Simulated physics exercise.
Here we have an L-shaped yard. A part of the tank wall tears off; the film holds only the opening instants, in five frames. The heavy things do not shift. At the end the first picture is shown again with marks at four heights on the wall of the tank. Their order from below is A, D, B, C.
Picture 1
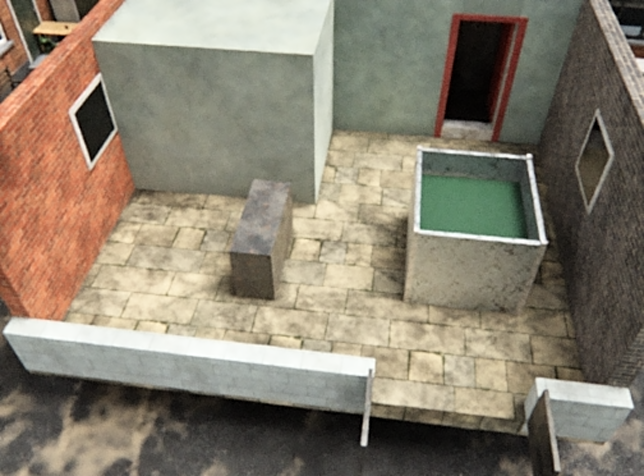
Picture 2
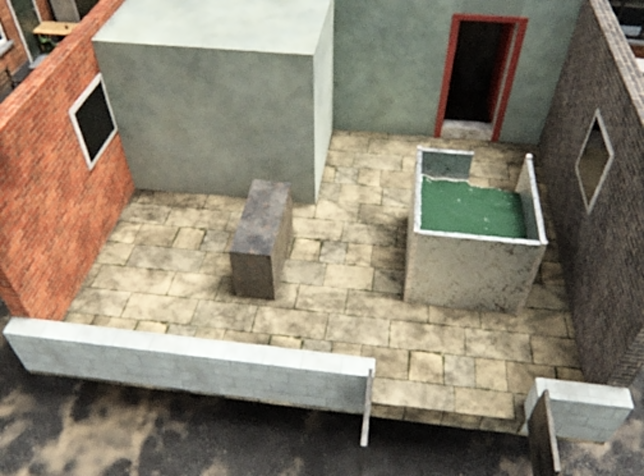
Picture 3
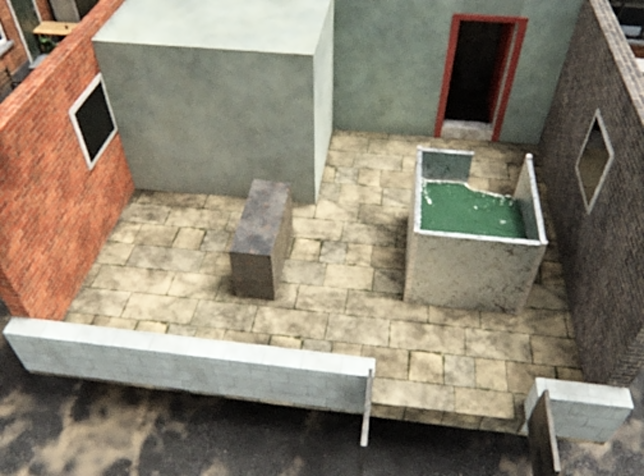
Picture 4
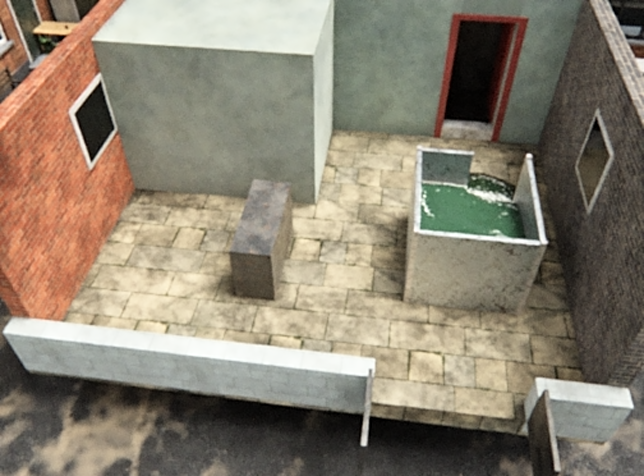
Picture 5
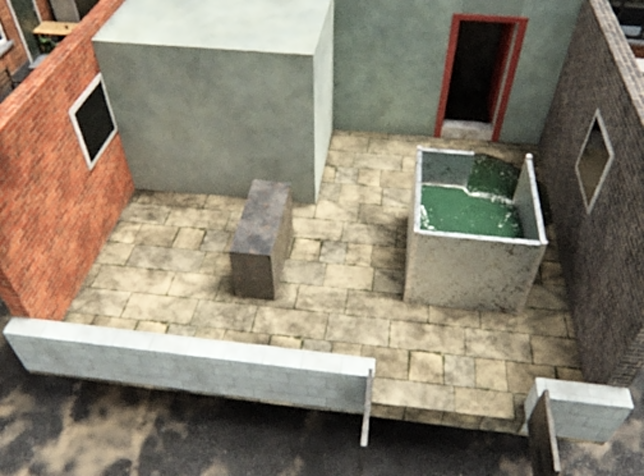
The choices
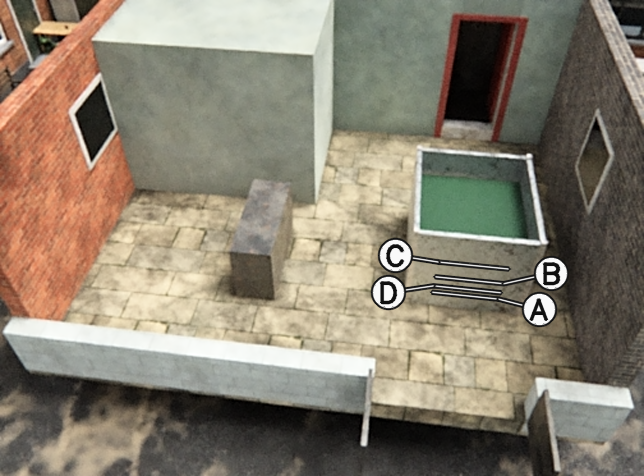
Green water sinking and frothing in a pale tank after a gap opens in its back wall, the walled yard otherwise still.
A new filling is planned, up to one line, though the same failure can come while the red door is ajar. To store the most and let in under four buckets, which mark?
It is B.
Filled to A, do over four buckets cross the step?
No, that is safe.
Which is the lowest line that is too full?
C it is.
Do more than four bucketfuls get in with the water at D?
No, not at all.
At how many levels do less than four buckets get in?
Three.
On the marked copy, A at (465, 295); B at (469, 280); C at (473, 265); D at (466, 289); from the bottom up A, D, B, C.
With A, nothing gets over.
With B, a bucket or two gets in.
With C, about 12 bucketfuls get in.
With D, nothing gets over.
